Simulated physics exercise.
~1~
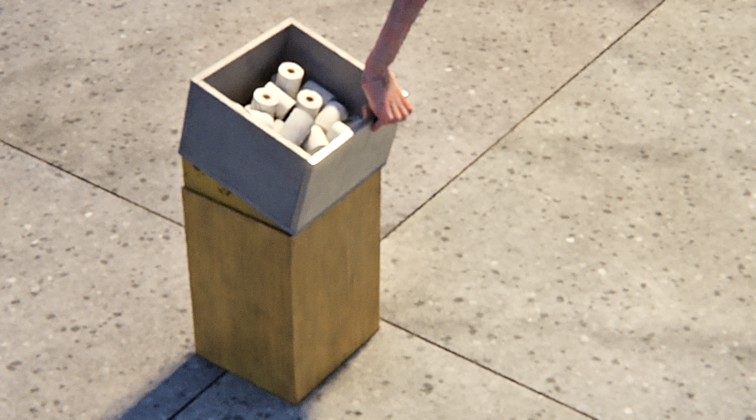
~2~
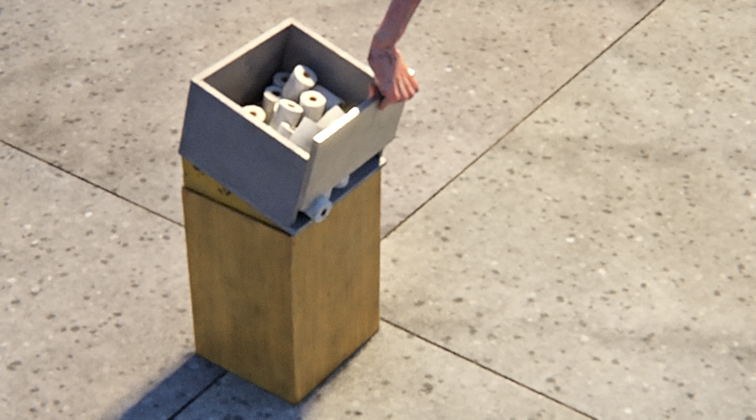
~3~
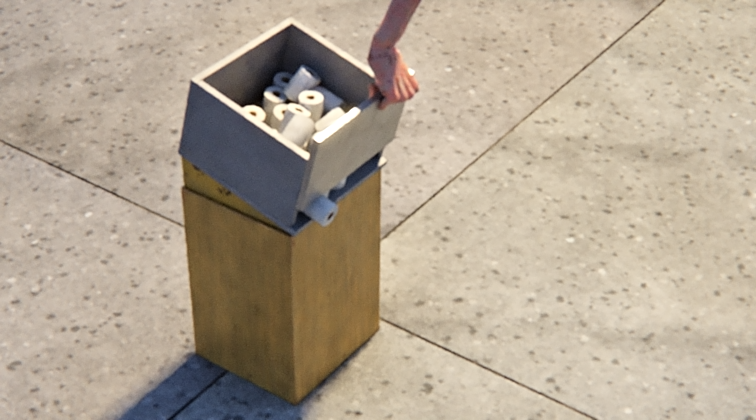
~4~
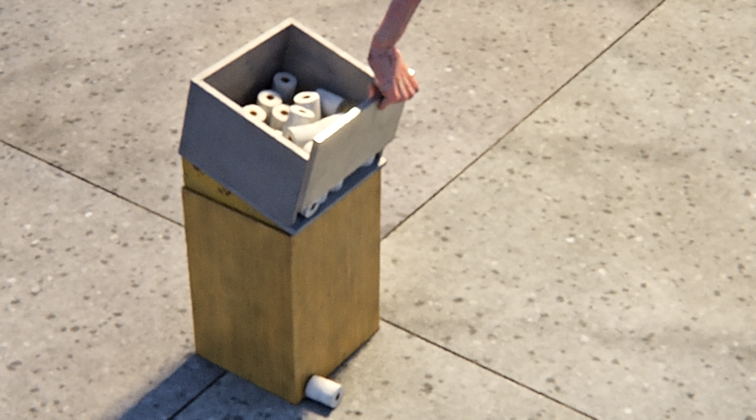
A speckled concrete floor crossed by dark seams is seen from above at an angle. Near the left stands a tall yellow-brown wooden block, and on top of it a grey open box, a chute sloping down to the right, holds a heap of white paper rolls. A bare hand reaches down from the top and grips the gate at the low end. The hand draws the gate up a little, and rolls show in the gap beneath it. One roll pokes out on its side, then drops to the floor by the block's base. It lies there alone, while the others stay in the chute.
